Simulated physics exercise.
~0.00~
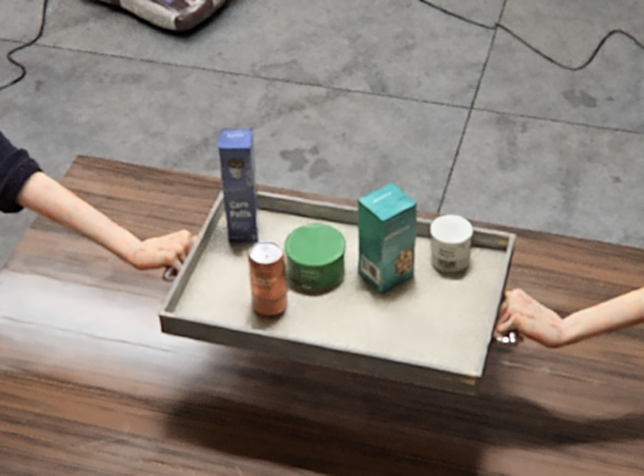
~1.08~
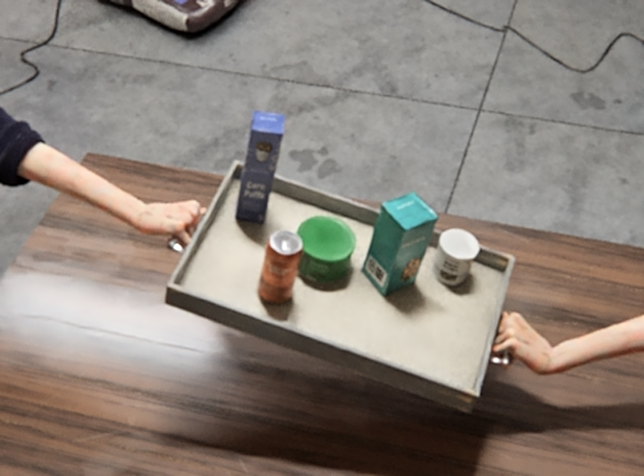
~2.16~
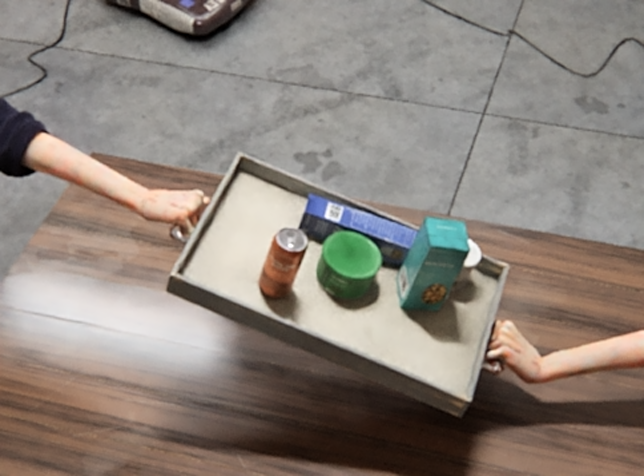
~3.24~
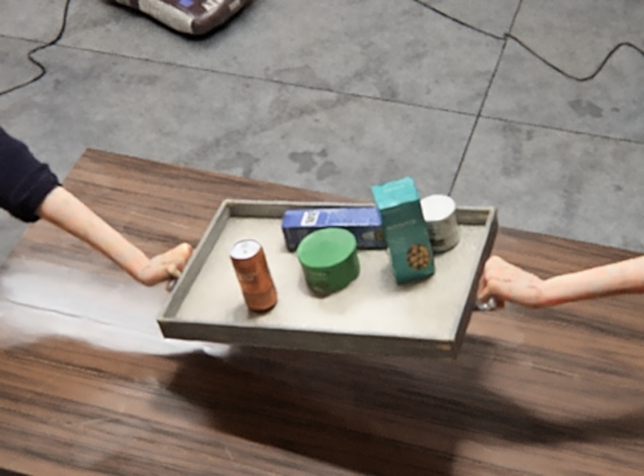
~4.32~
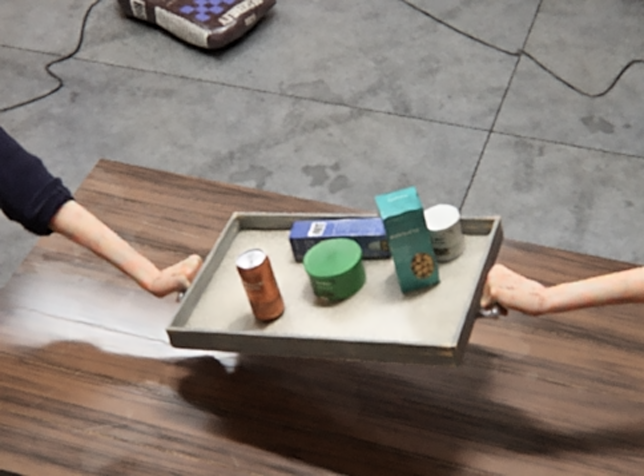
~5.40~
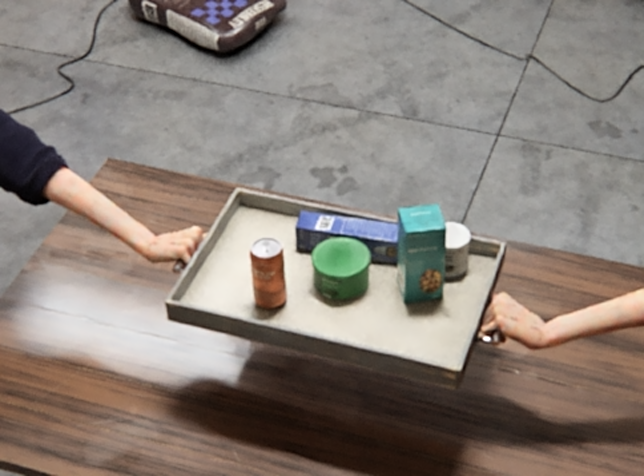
Two hands hold a pale rectangular tray above a dark wooden table on a grey floor, seen from above at an angle. On it stand a tall blue carton at the back left, an orange can in front, a green tub near the middle, and a turquoise carton and white tin to the right. The hands tip the tray down to the right, and the blue carton leans, then falls onto its side while the tub and turquoise carton shift rightward. The tray swings back the other way, then eases back, with the blue carton lying behind the upright can, tub and turquoise carton.
